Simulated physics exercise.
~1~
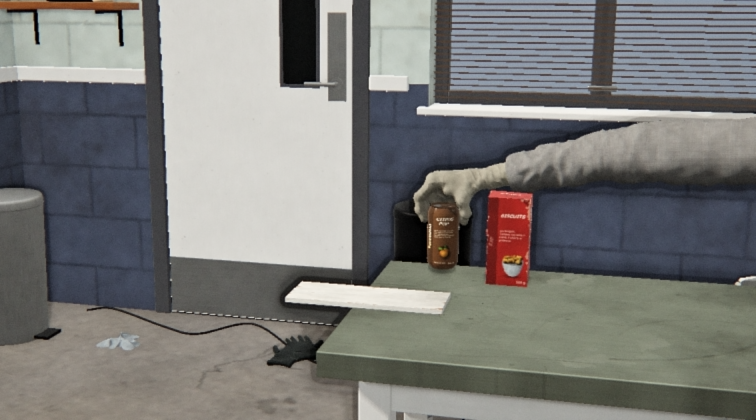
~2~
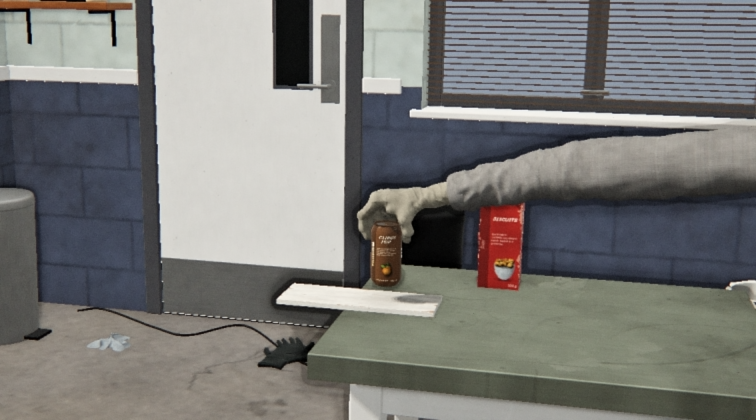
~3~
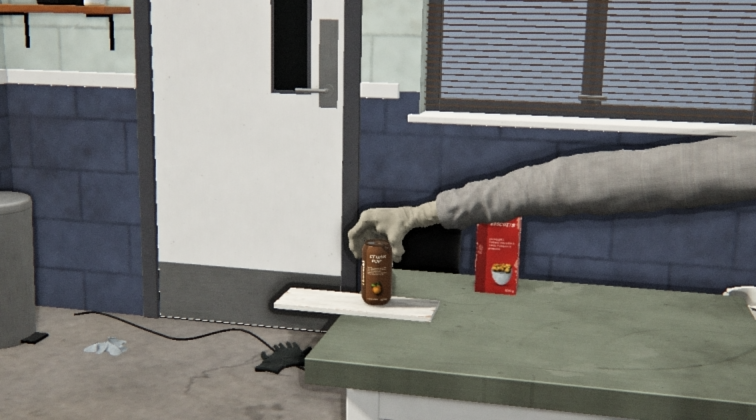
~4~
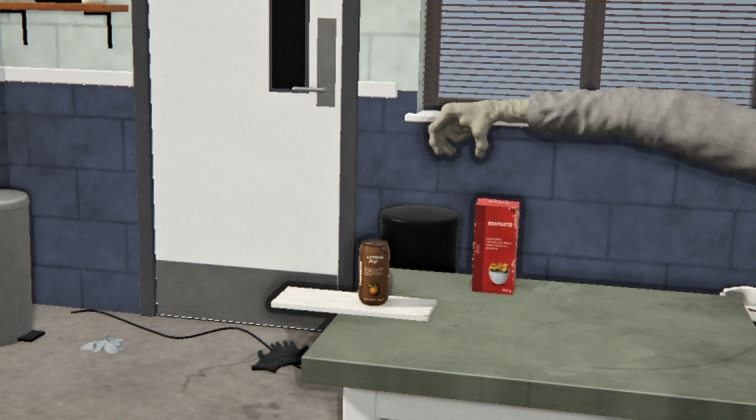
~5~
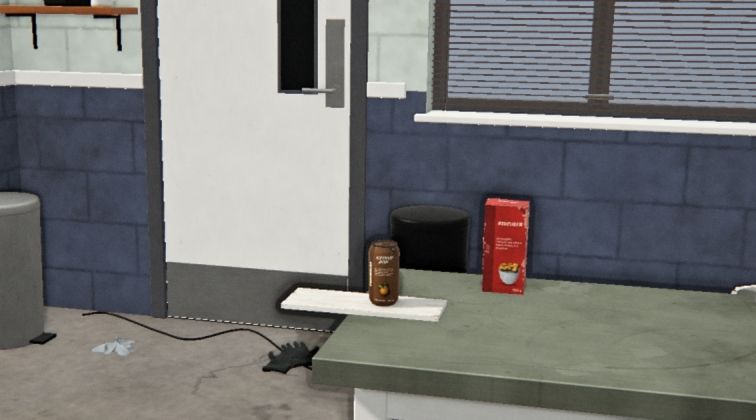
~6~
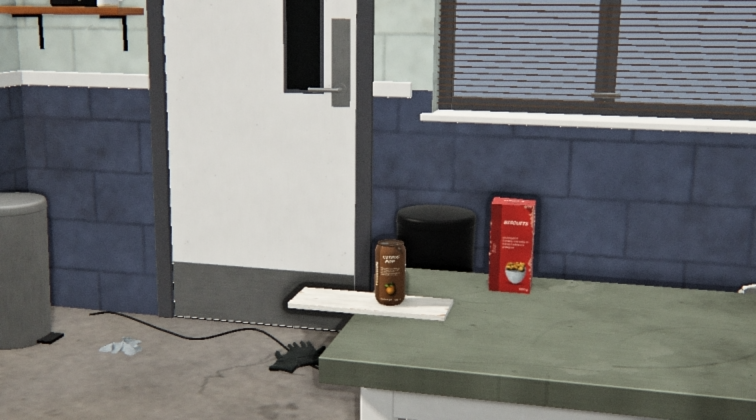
A hand setting a brown can on a white plank overhanging a table's end, then withdrawing as the plank stays balanced.
